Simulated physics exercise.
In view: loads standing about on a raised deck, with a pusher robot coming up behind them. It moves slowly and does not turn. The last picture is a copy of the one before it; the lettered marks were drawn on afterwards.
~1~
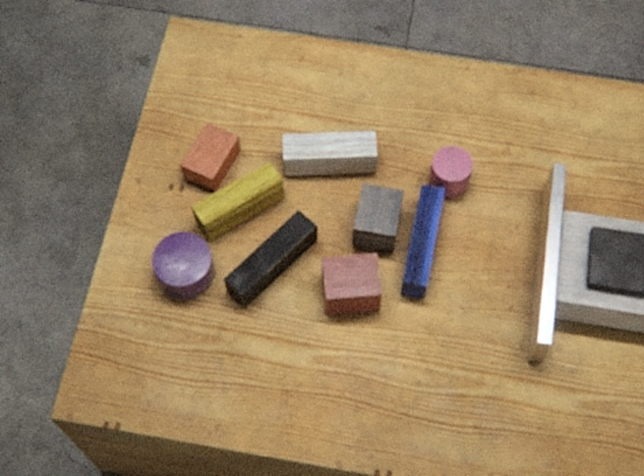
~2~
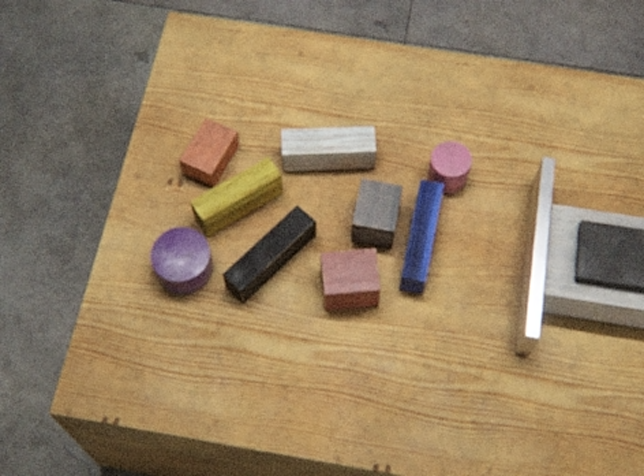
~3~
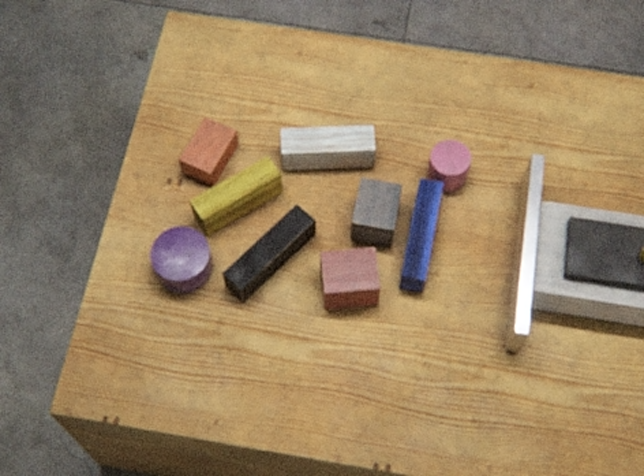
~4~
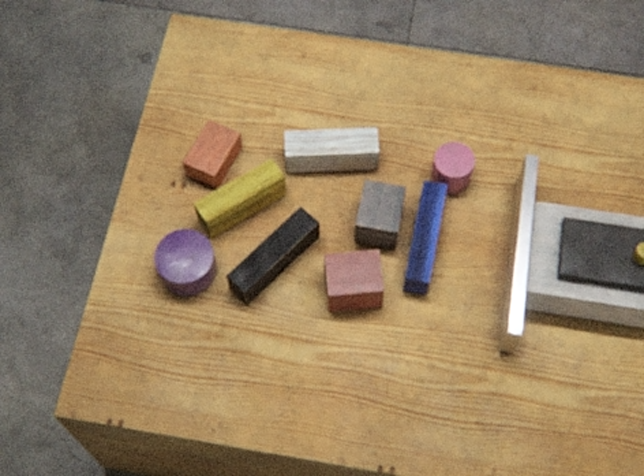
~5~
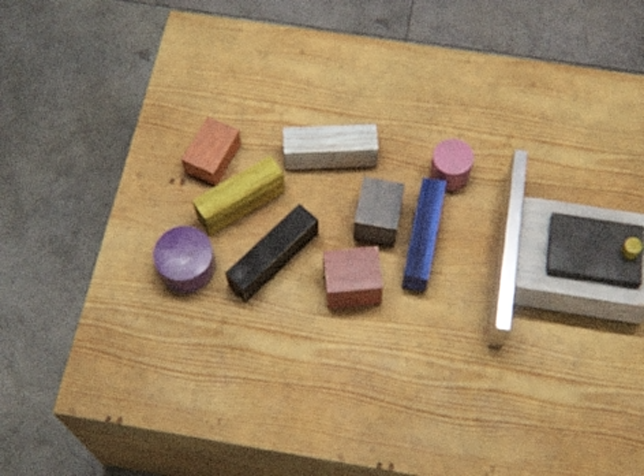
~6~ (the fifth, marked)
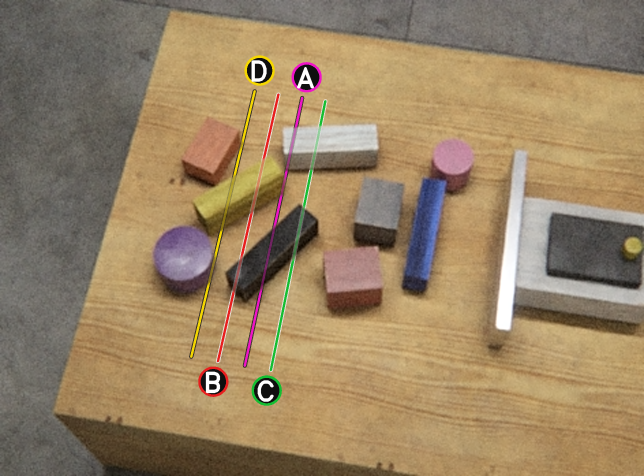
A silvery pusher with an upright plate and a dark top slides slowly leftward, without turning, along the right side of a raised wooden deck seen from above at an angle, with grey floor beyond. Orange, yellow, white, black, grey, reddish and blue blocks stand left of it, with a purple canister leftmost and a pink one upper right. The loads stay put, untouched, while the view shakes slightly.
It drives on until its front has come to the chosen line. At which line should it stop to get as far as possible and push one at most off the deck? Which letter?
D.
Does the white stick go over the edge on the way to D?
No.
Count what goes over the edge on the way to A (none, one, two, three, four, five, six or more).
By then, none.
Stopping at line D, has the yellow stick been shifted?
Yes.
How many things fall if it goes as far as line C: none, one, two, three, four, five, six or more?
The count is none.
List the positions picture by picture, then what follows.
Purple canister (184, 266); pink canister (450, 172); robot (629, 262), in the first picture.
Robot (617, 256); grey crate (376, 213), in the second picture.
Robot (606, 252); black stick (270, 253), in the third picture.
Robot (600, 252); yellow stick (241, 199), in the fourth picture.
Robot (588, 248); purple canister (185, 260); pink canister (451, 165); orange crate (212, 152), in the fifth picture.
On the marked copy, A at (275, 223); B at (250, 219); C at (300, 227); D at (225, 216).
Following D. Soon after the start, robot (481, 231); white stick (324, 147); pink canister (390, 157).
Later, robot (377, 215); orange crate (192, 148); purple canister (180, 260).
In the end, robot (298, 203); orange crate (141, 125); purple canister (103, 259); none fallen.
As for the rest, A is within the limit but short; B is within the limit but short; C is within the limit but short.
